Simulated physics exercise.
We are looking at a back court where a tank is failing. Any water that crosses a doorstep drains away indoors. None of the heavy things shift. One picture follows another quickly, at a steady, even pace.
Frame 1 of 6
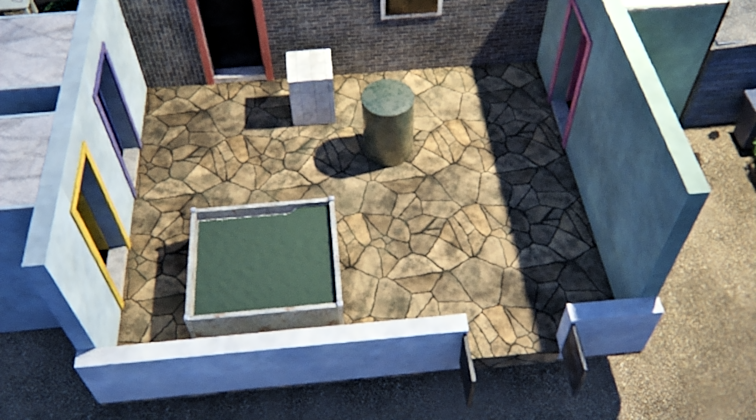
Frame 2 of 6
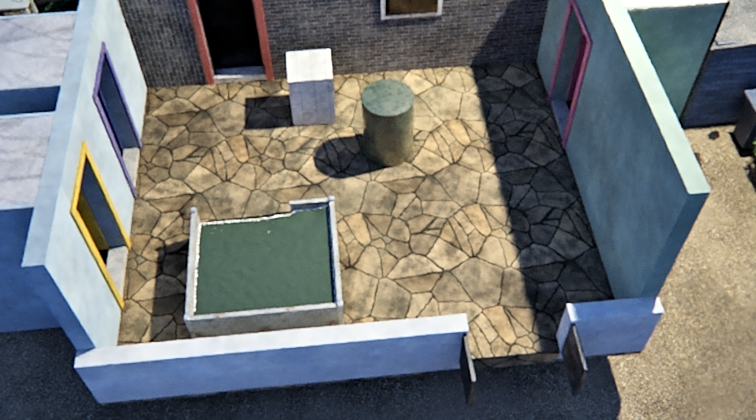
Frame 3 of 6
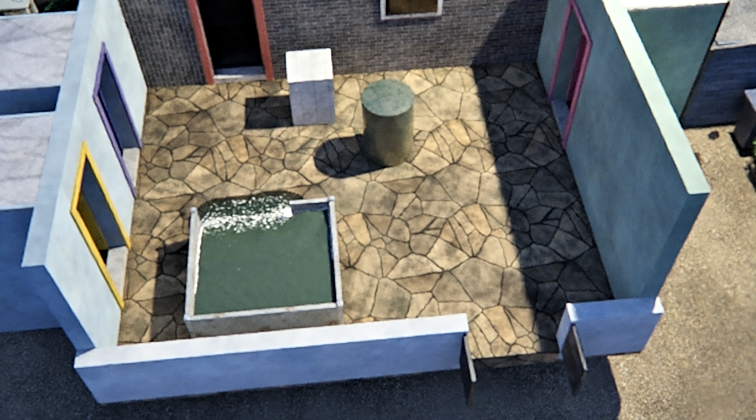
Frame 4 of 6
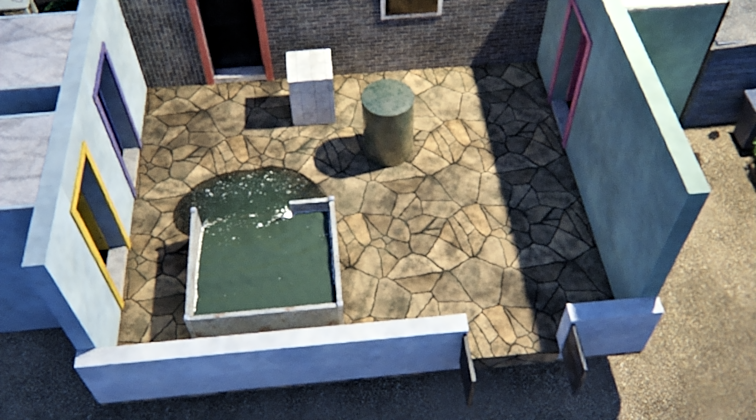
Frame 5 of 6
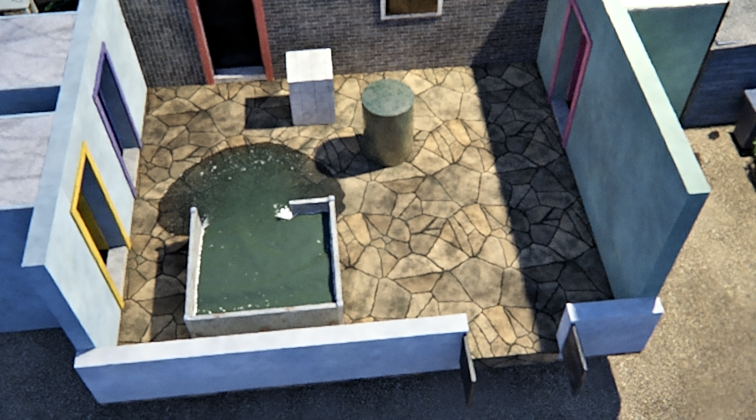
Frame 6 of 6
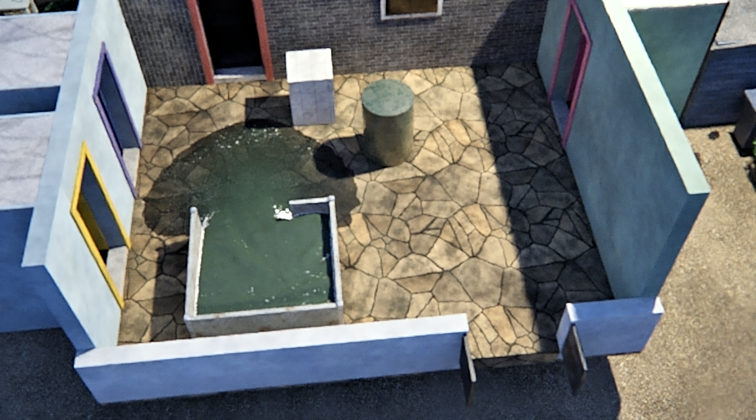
The footage shows an open tank of dark green water in a paved back court; its far side gives way, and water pours out through the gap, spreading across the stone paving toward a white block and green cylinder.
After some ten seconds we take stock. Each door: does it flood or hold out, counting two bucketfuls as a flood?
Red door: Too much water; blue door: Too much water; yellow door: Little enough water; pink door: Little enough water.
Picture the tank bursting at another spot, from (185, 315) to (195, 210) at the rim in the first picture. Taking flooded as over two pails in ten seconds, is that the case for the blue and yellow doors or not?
My reading: Blue door takes less, yellow door takes more.
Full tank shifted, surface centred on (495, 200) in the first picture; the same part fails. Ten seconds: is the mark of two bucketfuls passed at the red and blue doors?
Observed: Red comes in lower; blue comes in lower.
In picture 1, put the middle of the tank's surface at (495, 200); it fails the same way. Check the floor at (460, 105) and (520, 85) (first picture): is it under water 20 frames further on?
In that order: Submerged and submerged.
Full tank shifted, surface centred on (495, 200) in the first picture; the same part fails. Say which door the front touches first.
It's the pink-painted one, in my view.
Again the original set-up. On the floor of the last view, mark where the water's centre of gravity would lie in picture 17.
I'd put my finger on (254, 200).
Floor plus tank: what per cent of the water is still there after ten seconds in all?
Around 86 in a hundred.
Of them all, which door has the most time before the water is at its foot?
I'd go with the pink-painted one.
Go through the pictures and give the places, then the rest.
The first picture shows the open tank at (264, 259) is whole and still.
In the second picture, the front is at a hidden place, out from the gap on the open tank's far side.
In the third picture, the front is at a hidden place, out from the gap on the open tank's far side.
In the fourth picture, water pours out on the open tank's far side and has run to (275, 170).
In the fifth picture, water pours out on the open tank's far side and has run to (264, 146).
In the sixth picture, water pours out on the open tank's far side and has run to (271, 124).
A moment on, water covers 30 % of the floor; the red door under two buckets in, the blue door wet at the sill, nothing in, the yellow door not reached, the pink door not reached.
Next, water covers 35 % of the floor; the red door over two buckets in, the blue door under two buckets in, the yellow door not reached, the pink door not reached.
Then, water covers 40 % of the floor; the red door far over two buckets in, the blue door over two buckets in, the yellow door wet at the sill, nothing in, the pink door not reached.
Later, water covers 65 % of the floor; the red door far over two buckets in, the blue door over two buckets in, the yellow door wet at the sill, nothing in, the pink door wet at the sill, nothing in.
In the end, water covers 95 % of the floor; the red door far over two buckets in, the blue door over two buckets in, the yellow door wet at the sill, nothing in, the pink door wet at the sill, nothing in.
